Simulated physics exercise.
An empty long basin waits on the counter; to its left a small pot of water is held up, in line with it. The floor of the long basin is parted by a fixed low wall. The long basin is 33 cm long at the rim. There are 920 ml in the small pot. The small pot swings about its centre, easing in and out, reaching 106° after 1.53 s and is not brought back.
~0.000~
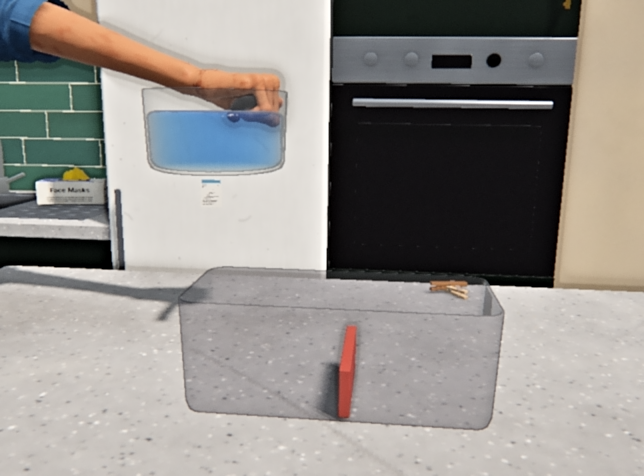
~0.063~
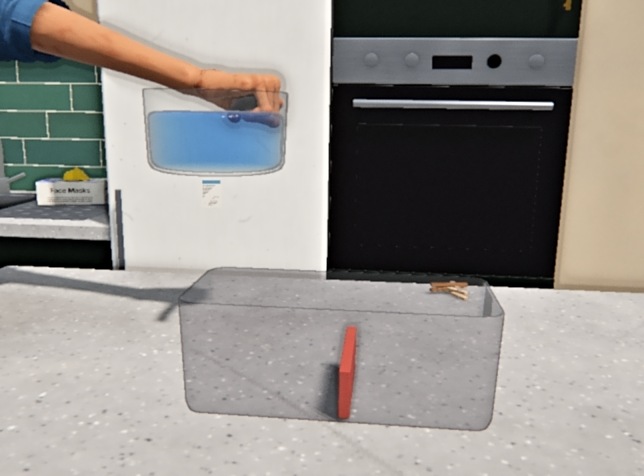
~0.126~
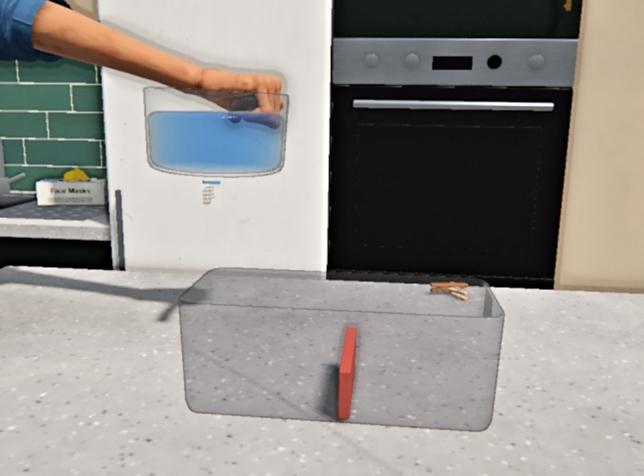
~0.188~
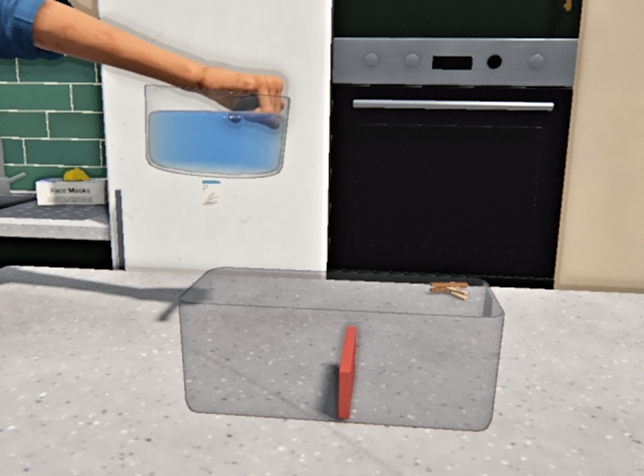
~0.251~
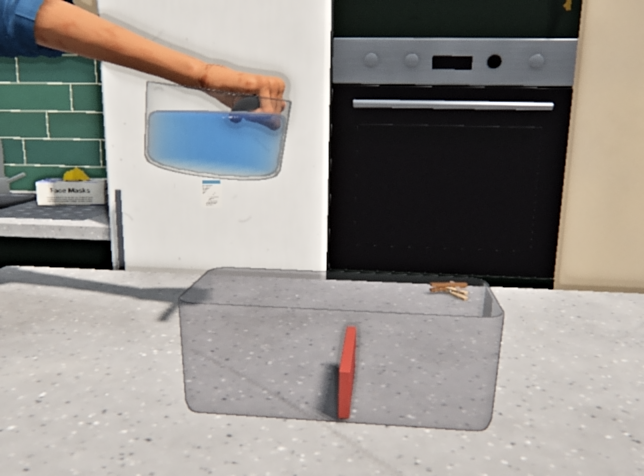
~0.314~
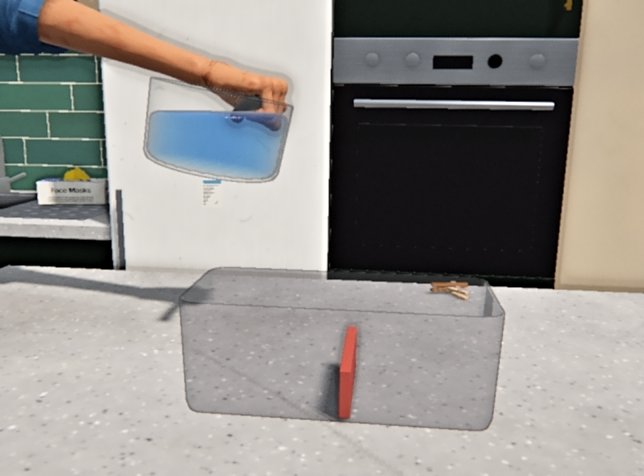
In a kitchen, a hand held a small clear pot of blue water up to the left of an empty long basin on the counter, then slowly tilted it slightly to the right.
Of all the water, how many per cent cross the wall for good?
The far part has some 55 per cent.
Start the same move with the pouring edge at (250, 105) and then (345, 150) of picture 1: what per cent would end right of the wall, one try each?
First 5, then 90 per cent.
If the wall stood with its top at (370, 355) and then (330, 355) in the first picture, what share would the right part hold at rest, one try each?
First 35, then 70 per cent.
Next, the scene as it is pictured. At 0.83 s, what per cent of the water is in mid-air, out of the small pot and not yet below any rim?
About 26 per cent.
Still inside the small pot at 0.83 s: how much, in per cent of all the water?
Some 68 per cent.
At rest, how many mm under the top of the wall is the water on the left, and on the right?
Some 36 mm on the left and 28 mm on the right.
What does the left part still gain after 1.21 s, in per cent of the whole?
About 26 per cent.
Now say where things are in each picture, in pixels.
It leans 0°; its right rim is at (285, 94); the water meets the walls at (154, 112) and (283, 114); the long basin's rim runs from (195, 284) to (494, 297); the wall's top is at (349, 348), in the first picture.
It leans 0°; its right rim is at (286, 95); the water meets the walls at (154, 113) and (284, 115), in the second picture.
It leans 2°; its right rim is at (287, 97); the water meets the walls at (155, 113) and (285, 116), in the third picture.
It leans 4°; its right rim is at (288, 100); the water meets the walls at (156, 113) and (285, 116), in the fourth picture.
It leans 7°; its right rim is at (289, 103); the water meets the walls at (155, 113) and (285, 117), in the fifth picture.
It leans 11°; its right rim is at (291, 108); the water meets the walls at (157, 113) and (289, 116), in the sixth picture.
After 0.83 s the tilt is 60° and 67 per cent is still to pour, 3 is left of the wall and 4 right of it.
After 1.21 s the tilt is 95° and 14 per cent is still to pour, 19 is left of the wall and 54 right of it.
After 1.60 s the tilt is 106° and 0 per cent is still to pour, 43 is left of the wall and 55 right of it.
After 2.03 s the tilt is 106° and 0 per cent is still to pour, 44 is left of the wall and 55 right of it.
In the end 44 per cent lies left of the wall, 55 right of it and 1 outside.
